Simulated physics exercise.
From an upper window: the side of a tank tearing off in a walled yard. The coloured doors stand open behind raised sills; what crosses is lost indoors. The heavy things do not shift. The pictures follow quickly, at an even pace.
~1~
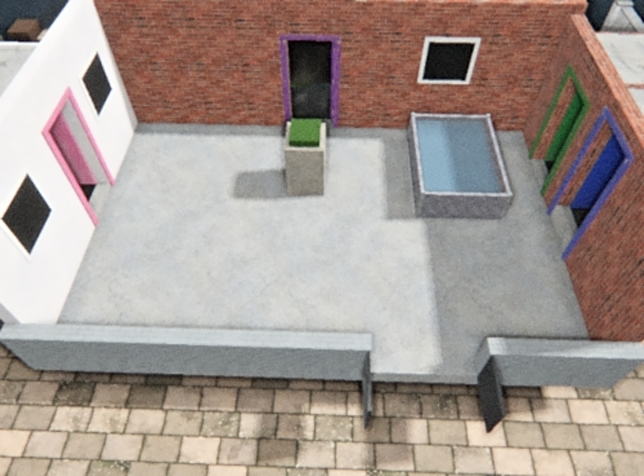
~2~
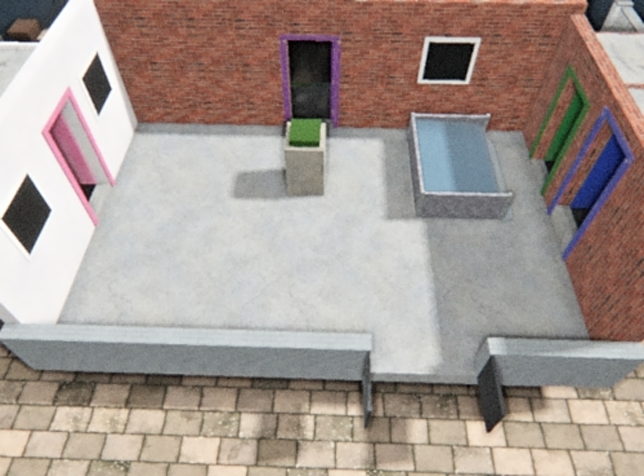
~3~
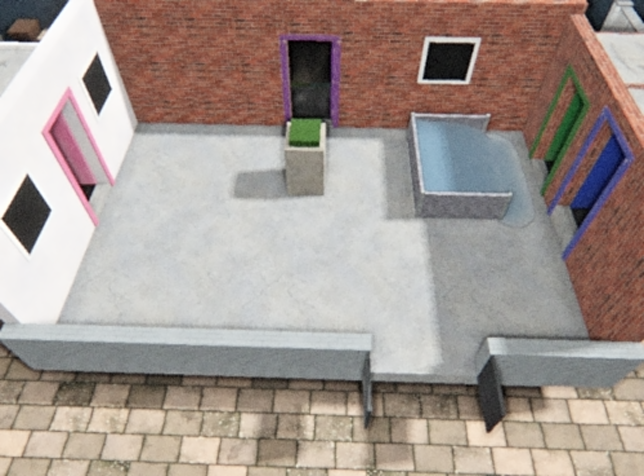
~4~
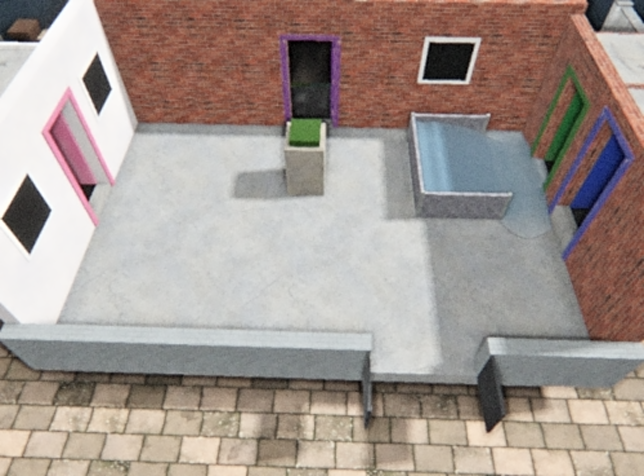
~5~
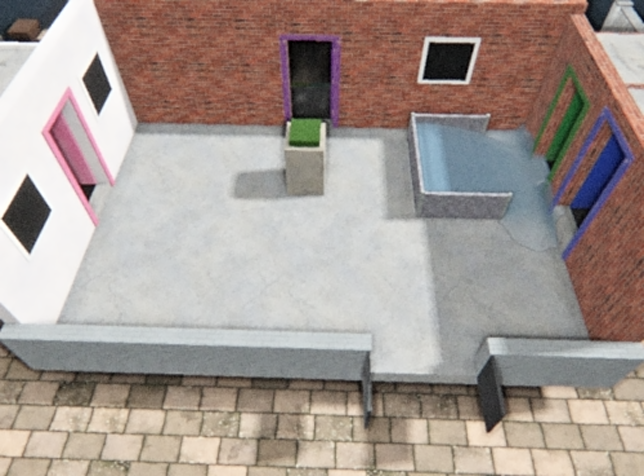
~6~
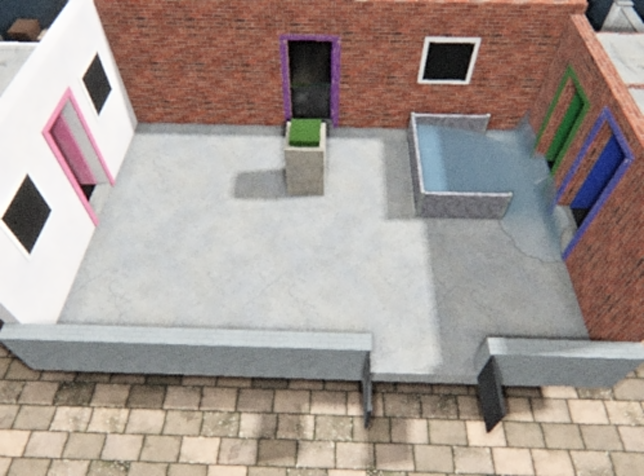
In a walled yard with coloured doorways, a raised tank of still water loses its right side, and water pours through the gap, spreading across the grey floor towards the green and blue doors along the brick wall.
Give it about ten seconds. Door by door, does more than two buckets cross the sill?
In the end: The pink door stays under that; the blue door stays under that; the purple door stays under that; the green door takes more than that.
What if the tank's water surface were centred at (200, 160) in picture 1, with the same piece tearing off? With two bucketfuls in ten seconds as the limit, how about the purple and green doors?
My reading: Purple goes over; green lets more in.
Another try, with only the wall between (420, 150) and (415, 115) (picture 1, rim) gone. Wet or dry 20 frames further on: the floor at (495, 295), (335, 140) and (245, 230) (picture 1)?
In turn: Free of water, under water, not flooded.
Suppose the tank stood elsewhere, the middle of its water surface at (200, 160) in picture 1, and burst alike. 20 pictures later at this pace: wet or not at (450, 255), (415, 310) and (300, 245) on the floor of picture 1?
One after the other: Wet, flooded, wet.
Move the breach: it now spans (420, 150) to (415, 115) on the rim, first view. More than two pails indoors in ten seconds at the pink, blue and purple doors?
The pink one lets less in; the blue one keeps below it; the purple one floods.
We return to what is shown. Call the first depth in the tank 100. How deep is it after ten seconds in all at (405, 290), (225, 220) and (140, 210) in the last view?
In turn 4, 2 and 2 in a hundred.
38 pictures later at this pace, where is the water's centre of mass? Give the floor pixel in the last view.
Near (437, 217).
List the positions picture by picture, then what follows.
In the first picture, still water in the tank at (457, 155).
In the second picture, the front is at a hidden place, out from the gap at (490, 171).
In the third picture, water pours out at (490, 171) and has run to (499, 137).
In the fourth picture, the front is at (514, 131), out from the gap at (489, 172).
In the fifth picture, water pours out at (489, 172) and has run to (556, 245).
In the sixth picture, the front is at (560, 256), out from the gap at (489, 172).
A moment on, water covers 10 % of the floor; the pink door not reached, the blue door wet at the sill, nothing in, the purple door not reached, the green door far over two buckets in.
Next, water covers 20 % of the floor; the pink door not reached, the blue door wet at the sill, nothing in, the purple door not reached, the green door far over two buckets in.
Then, water covers 30 % of the floor; the pink door not reached, the blue door wet at the sill, nothing in, the purple door wet at the sill, nothing in, the green door far over two buckets in.
Later, water covers 40 % of the floor; the pink door not reached, the blue door wet at the sill, nothing in, the purple door wet at the sill, nothing in, the green door far over two buckets in.
In the end, water covers 65 % of the floor; the pink door wet at the sill, nothing in, the blue door wet at the sill, nothing in, the purple door wet at the sill, nothing in, the green door far over two buckets in.
